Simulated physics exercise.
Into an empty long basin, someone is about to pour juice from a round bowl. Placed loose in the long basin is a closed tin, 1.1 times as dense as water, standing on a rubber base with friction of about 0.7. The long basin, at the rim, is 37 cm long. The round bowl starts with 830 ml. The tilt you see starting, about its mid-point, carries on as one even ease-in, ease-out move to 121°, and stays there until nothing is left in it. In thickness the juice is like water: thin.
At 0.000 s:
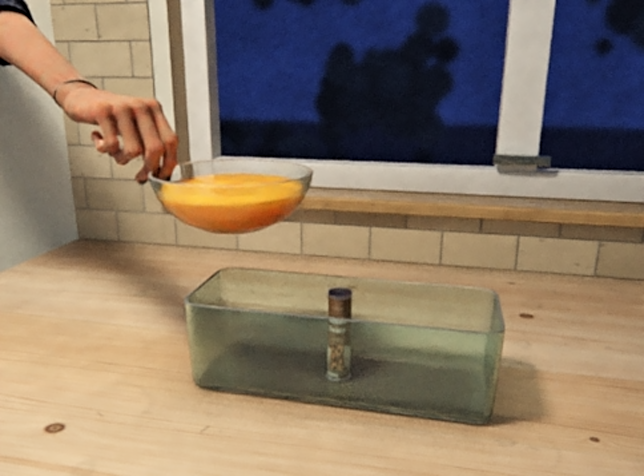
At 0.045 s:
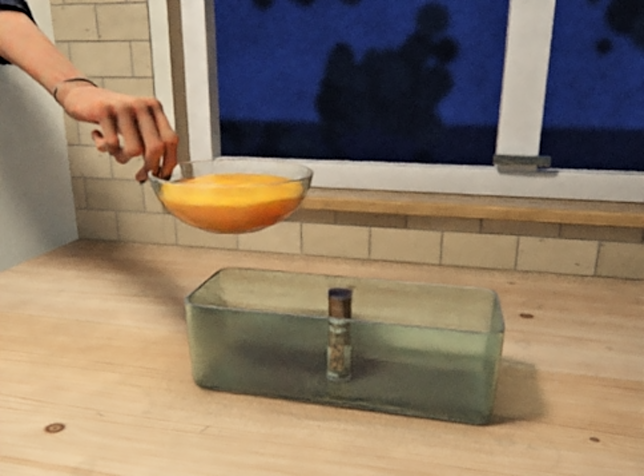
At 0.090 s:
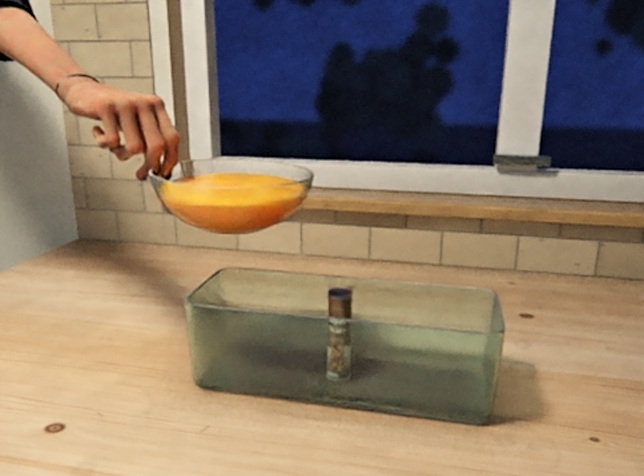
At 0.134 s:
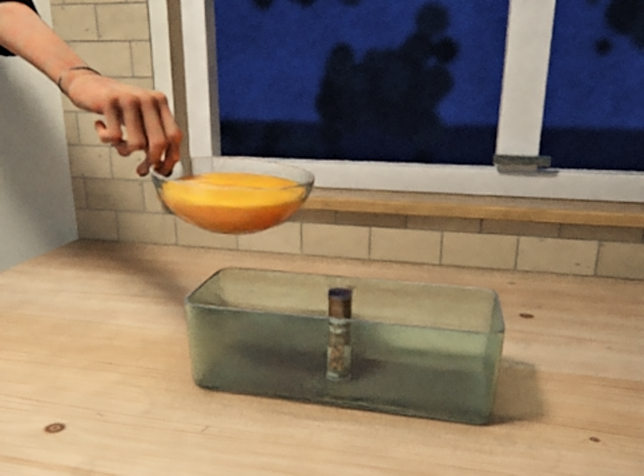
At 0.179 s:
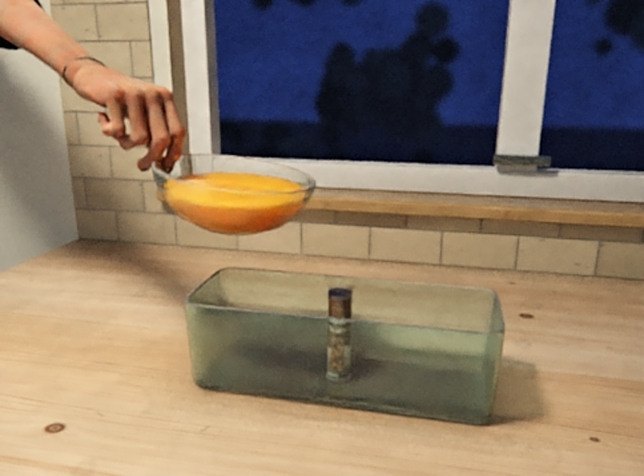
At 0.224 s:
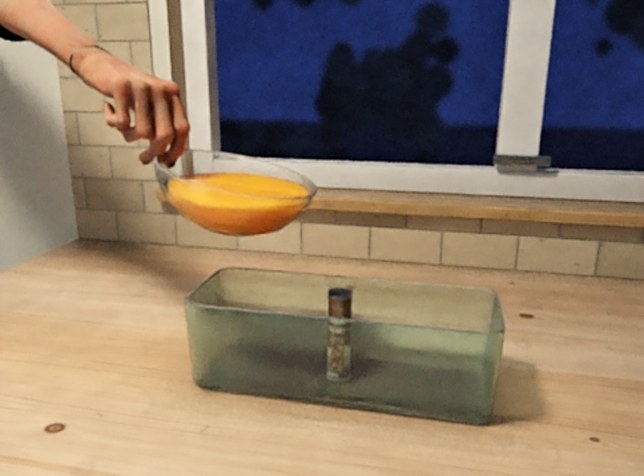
At first, a hand holds a round glass bowl of orange juice nearly level above a long, empty basin with a small closed container standing inside. Then the hand lifts slightly and the bowl gradually tilts toward the right, its right rim dipping a little, while the basin and container stay still.
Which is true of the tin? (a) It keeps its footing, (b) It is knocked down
The answer is a.
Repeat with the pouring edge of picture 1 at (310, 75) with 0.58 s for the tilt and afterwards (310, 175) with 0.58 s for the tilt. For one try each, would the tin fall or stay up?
In the first try it remains standing; in the second it comes down.
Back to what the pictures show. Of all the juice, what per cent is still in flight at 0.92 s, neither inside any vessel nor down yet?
Roughly 1 per cent.
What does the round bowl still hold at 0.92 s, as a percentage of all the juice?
Around 0 in a hundred.
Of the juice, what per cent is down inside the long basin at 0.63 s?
About 46 per cent.
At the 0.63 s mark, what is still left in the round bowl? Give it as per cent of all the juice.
Around 16 percent.
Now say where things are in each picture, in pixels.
It leans 0°; its right rim is at (310, 176); the juice meets the walls at (169, 182) and (305, 189); the long basin's rim runs from (203, 285) to (500, 312); the tin's top is at (340, 296), in the first frame.
It leans 1°; its right rim is at (310, 177); the juice meets the walls at (169, 182) and (304, 189), in the second frame.
It leans 2°; its right rim is at (311, 179); the juice meets the walls at (170, 181) and (305, 191), in the third frame.
It leans 5°; its right rim is at (312, 183); the juice meets the walls at (171, 179) and (306, 192), in the fourth frame.
It leans 8°; its right rim is at (313, 188); the juice meets the walls at (172, 178) and (307, 194), in the fifth frame.
It leans 13°; its right rim is at (313, 195); the juice meets the walls at (175, 179) and (311, 196), in the sixth frame.
After 0.63 s the tilt is 77° and 16 per cent is still to pour; the tin stands where it began.
After 0.92 s the tilt is 116° and 0 per cent is still to pour; the tin stands where it began.
After 1.23 s the tilt is 121° and 0 per cent is still to pour; the tin stands where it began.
After 1.57 s the tilt is 121° and 0 per cent is still to pour; the tin stands where it began.
In the end the tin stands where it began.
